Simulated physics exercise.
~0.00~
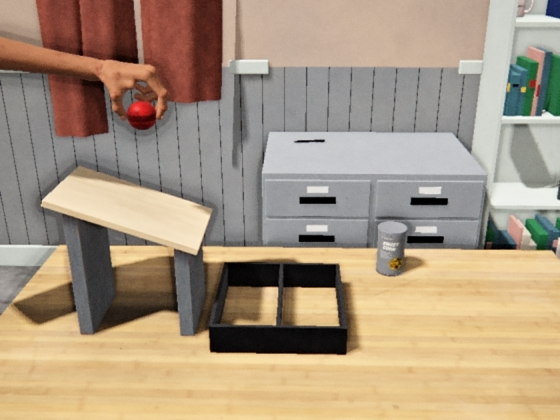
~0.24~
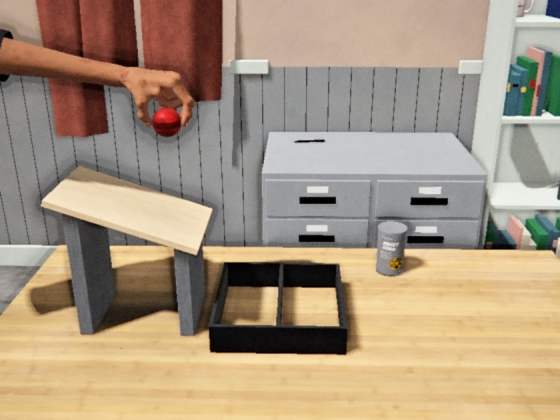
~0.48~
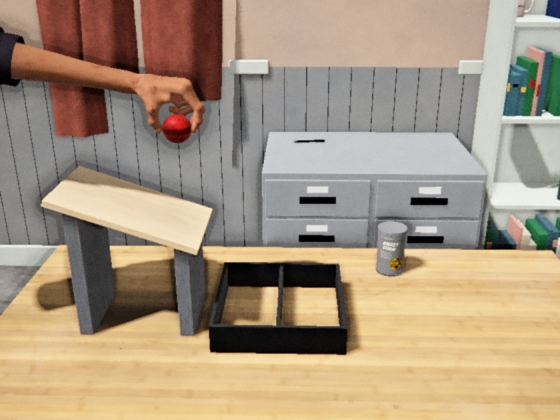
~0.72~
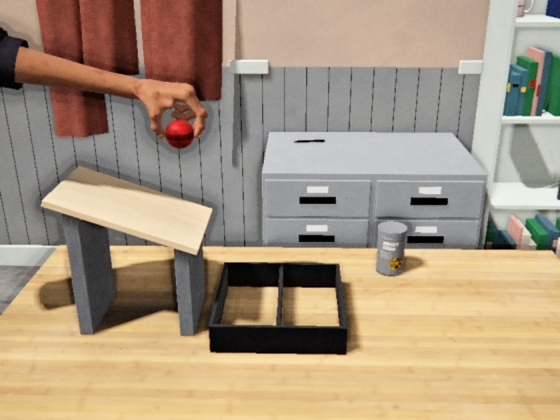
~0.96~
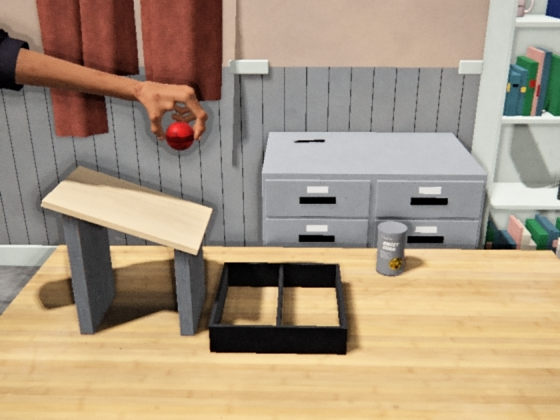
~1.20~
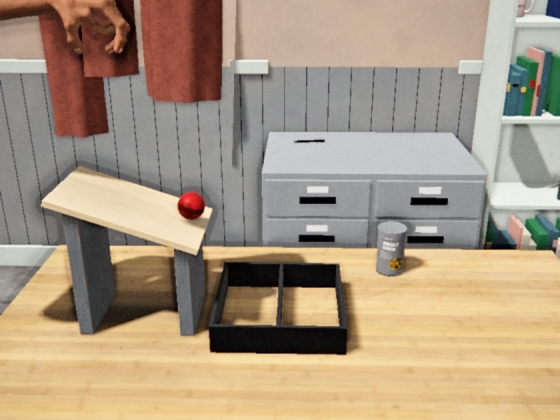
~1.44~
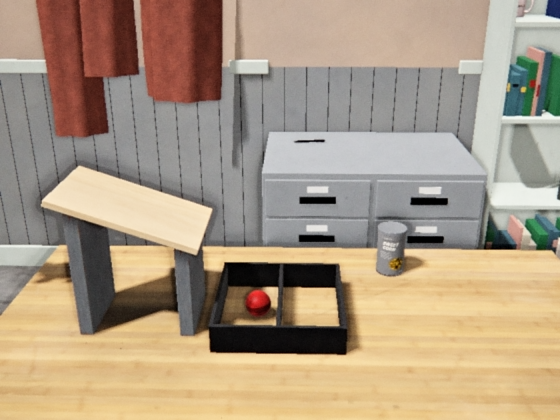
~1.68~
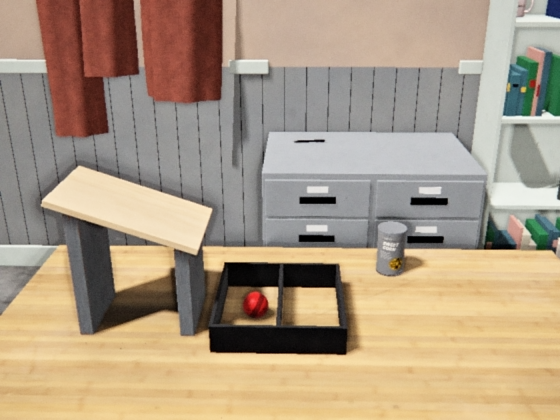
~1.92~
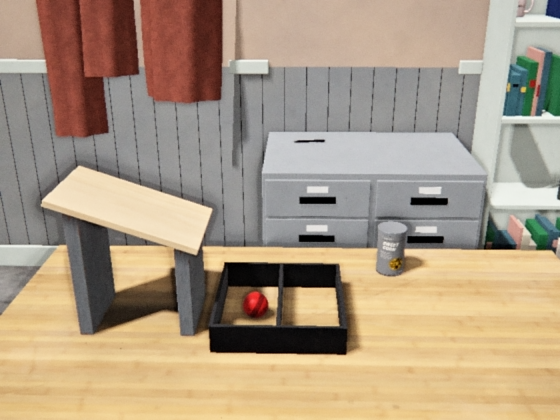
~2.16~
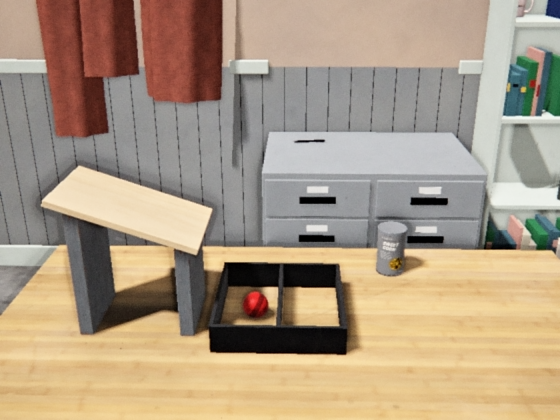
A hand carried a red ball to the right above a sloping wooden board and let it go, and the ball went down off the board's lower end into the near left section of a black divided tray, where it stayed.
